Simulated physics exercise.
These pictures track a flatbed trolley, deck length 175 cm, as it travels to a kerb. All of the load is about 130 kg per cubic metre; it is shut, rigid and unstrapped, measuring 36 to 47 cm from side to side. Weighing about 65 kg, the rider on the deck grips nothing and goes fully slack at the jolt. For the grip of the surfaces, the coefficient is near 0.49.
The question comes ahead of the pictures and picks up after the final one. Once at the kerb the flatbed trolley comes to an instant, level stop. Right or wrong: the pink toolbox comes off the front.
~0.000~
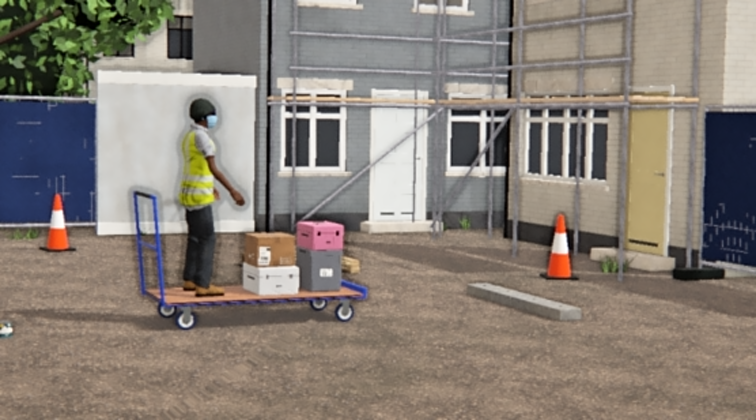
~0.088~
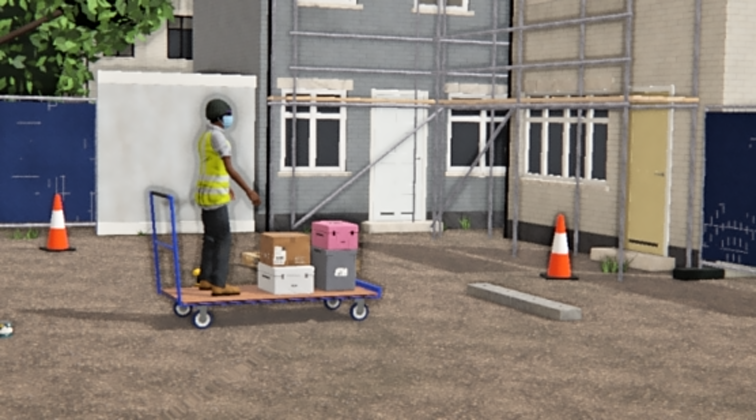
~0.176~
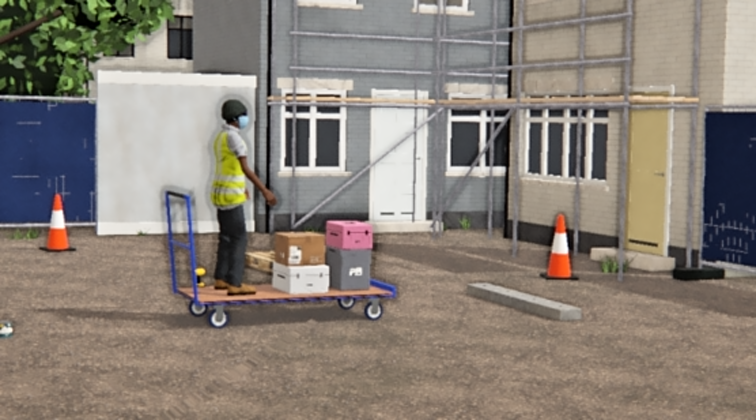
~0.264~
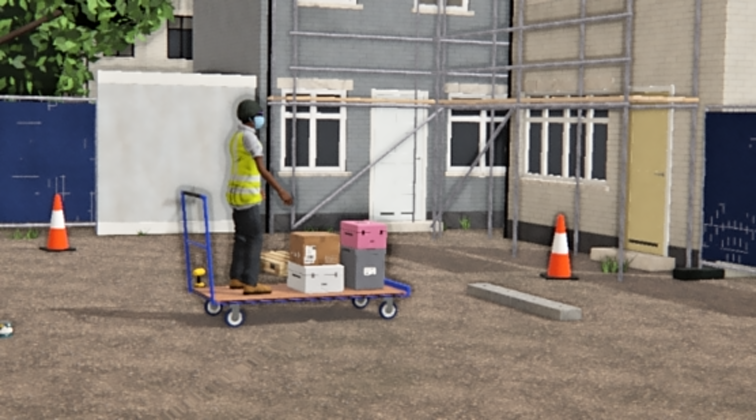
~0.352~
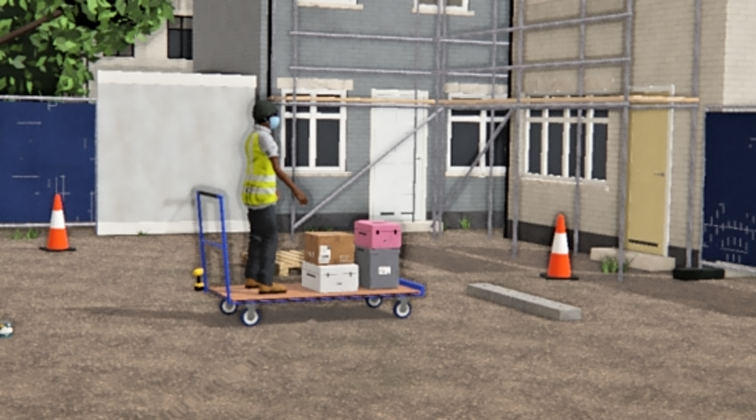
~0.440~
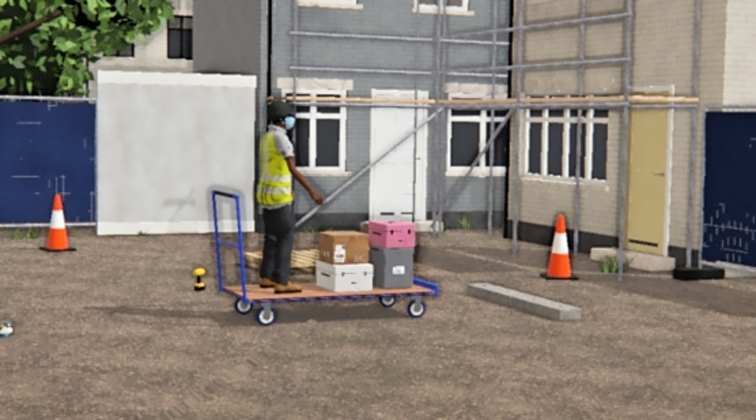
Right.
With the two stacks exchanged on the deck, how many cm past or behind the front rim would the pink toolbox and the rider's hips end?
After the swap, pink stops 20 cm short of the rim while the hips stop 110 cm short.
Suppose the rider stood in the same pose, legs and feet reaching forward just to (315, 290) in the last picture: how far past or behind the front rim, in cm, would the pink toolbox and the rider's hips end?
Pink 40 past, hips 80 behind.
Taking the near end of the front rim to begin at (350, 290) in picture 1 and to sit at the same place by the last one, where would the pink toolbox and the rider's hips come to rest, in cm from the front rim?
Pink: 50 cm past; hips: 80 cm behind.
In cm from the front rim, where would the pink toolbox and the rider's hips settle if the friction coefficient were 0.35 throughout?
Then pink 90 past, hips 90 behind.
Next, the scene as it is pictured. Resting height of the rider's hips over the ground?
They end up some 65 cm off the ground.
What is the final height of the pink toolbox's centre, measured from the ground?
Close to 10 cm above the ground.
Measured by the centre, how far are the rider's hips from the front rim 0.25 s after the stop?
Behind the rim, near 105 cm.
The wheels strike at 1.11 s.
After 1.36 s the pink toolbox is 2 cm behind the rim, tilted 10°, near (517, 231) in the last picture's view.
After 1.66 s the pink toolbox is 11 cm past the rim, tilted 65°, near (529, 240) in the last picture's view.
After 2.11 s the pink toolbox is 43 cm past the rim, tilted 180°, near (556, 294) in the last picture's view.
When all is still (3.7 s), past the rim, pink toolbox; behind it, white toolbox, grey tote, brown parcel and the rider's hips.
